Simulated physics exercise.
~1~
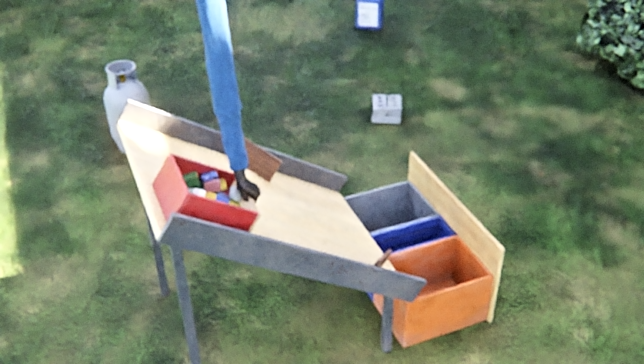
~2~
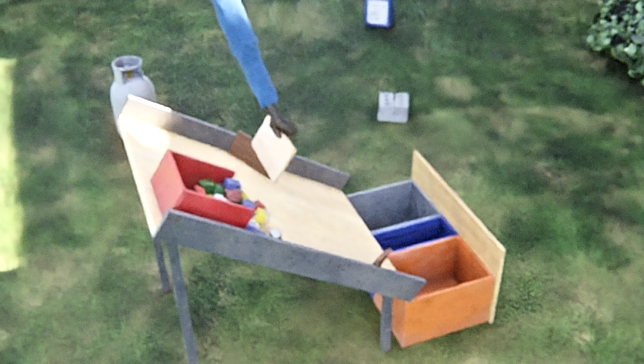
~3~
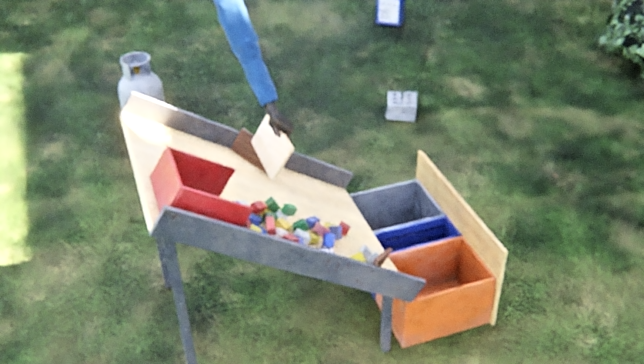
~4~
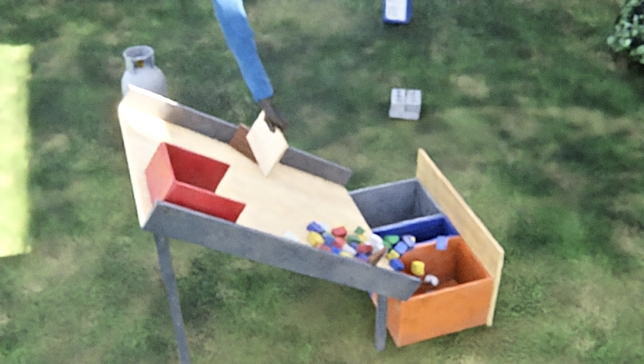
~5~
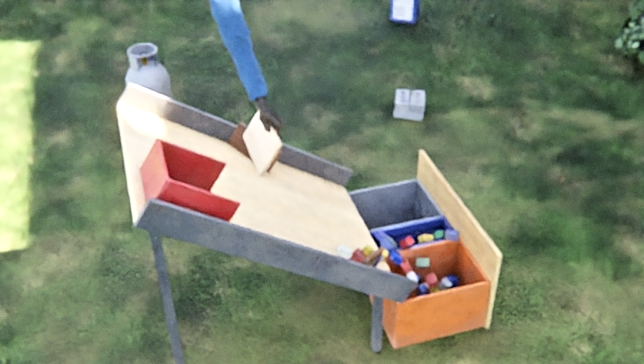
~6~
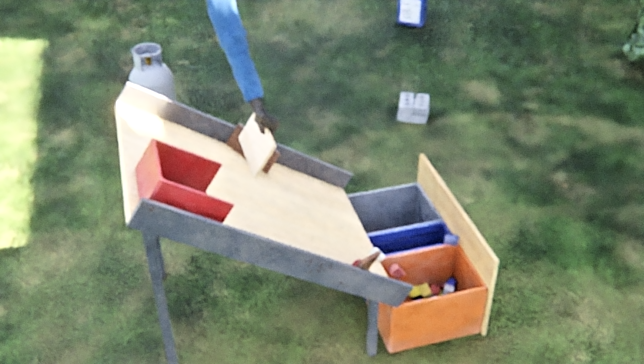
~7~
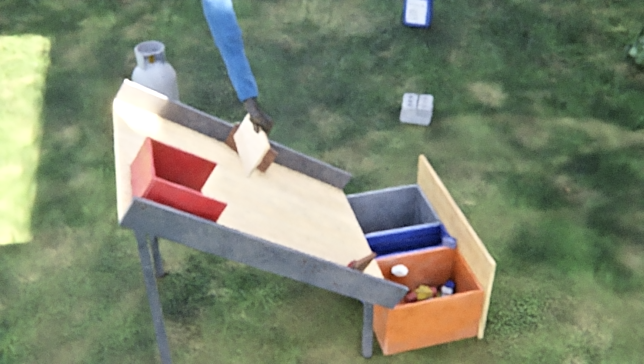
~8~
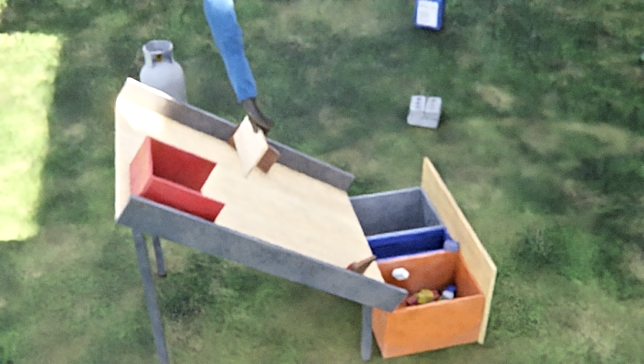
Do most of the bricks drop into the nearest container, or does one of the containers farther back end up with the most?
Most of the bricks drop into the nearest container, the orange tub. The blue tote behind it takes a smaller share.
